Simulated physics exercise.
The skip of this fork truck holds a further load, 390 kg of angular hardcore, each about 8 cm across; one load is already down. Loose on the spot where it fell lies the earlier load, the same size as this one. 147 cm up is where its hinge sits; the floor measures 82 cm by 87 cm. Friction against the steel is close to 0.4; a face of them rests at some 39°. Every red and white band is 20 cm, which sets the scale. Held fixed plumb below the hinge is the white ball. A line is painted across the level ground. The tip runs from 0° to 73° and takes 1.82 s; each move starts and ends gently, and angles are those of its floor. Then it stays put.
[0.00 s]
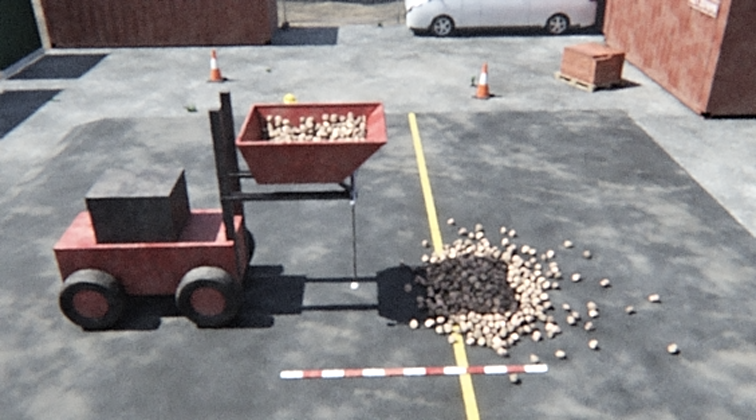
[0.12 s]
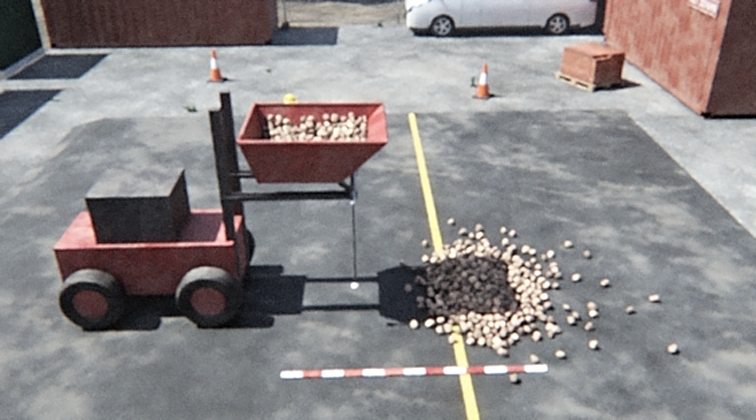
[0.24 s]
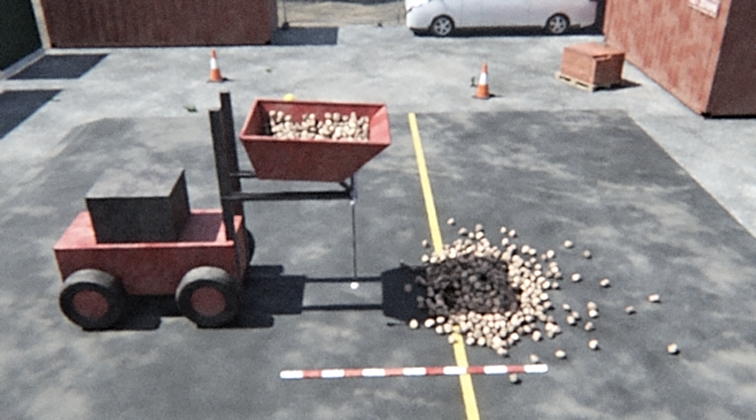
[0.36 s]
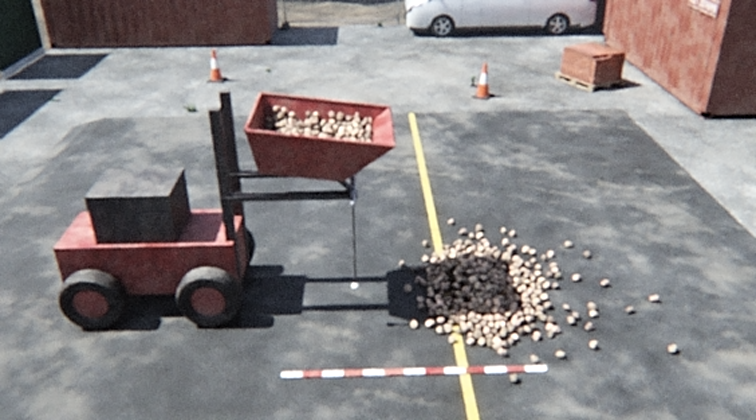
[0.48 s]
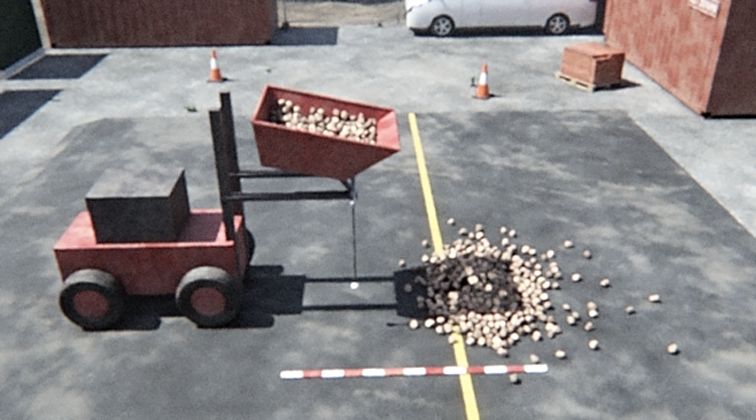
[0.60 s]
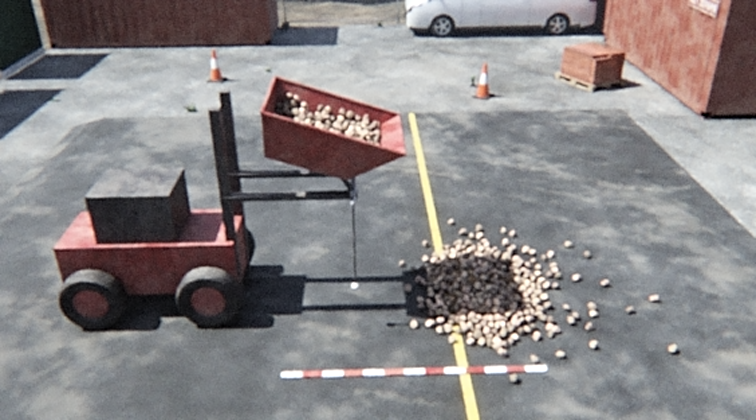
At the start, a red truck at left holds a raised, level skip filled with pale stones, beside a loose heap on the ground across a yellow line. The skip then tilts gradually, its right lip lowering and its left end rising, while the truck stays still.
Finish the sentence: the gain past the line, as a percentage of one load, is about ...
... 75 per cent.
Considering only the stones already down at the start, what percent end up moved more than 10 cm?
Roughly 10 percent.
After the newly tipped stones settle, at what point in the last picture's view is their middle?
The centre sits about (469, 278).
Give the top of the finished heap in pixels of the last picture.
Expect the peak around (465, 264).
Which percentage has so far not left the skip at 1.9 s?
I'd say about 75 per cent.
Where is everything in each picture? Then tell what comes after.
In the first frame, the skip is at 0°, its lip at (387, 142); the top of the load is at (329, 119). The earlier load is highest near (469, 272), 27 cm above ground level, 11 % short of the line, 89 % past the line.
The second frame shows lip at (388, 142), floor tilted 1°, highest stones at (330, 119); the stones move at 0.2 m/s on average.
The third frame shows lip at (391, 144), floor tilted 3°, highest stones at (308, 118); the stones move at 0.3 m/s on average.
In the fourth frame, the skip is at 7°, its lip at (395, 146); the top of the load is at (287, 117); the stones move at 0.4 m/s on average.
In the fifth frame, the skip is at 13°, its lip at (400, 150); the top of the load is at (288, 112); the stones move at 0.5 m/s on average.
In the sixth frame, the skip is at 19°, its lip at (406, 155); the top of the load is at (292, 104); the stones move at 0.6 m/s on average.
After 1.4 s the floor is at 61°; in per cent of one load, 100 in the skip, 11 short of the line, 89 past the line; the foremost stones are at (609, 288).
After 1.9 s the floor is at 73°; in per cent of one load, 74 in the skip, 34 short of the line, 92 past the line; the foremost stones are at (609, 288).
After 2.3 s the floor is at 73°; in per cent of one load, 32 in the skip, 32 short of the line, 136 past the line; the foremost stones are at (609, 288).
After 4.9 s the floor is at 73°; in per cent of one load, 0 in the skip, 36 short of the line, 164 past the line; the foremost stones are at (614, 290). Net gain past the line, 75.
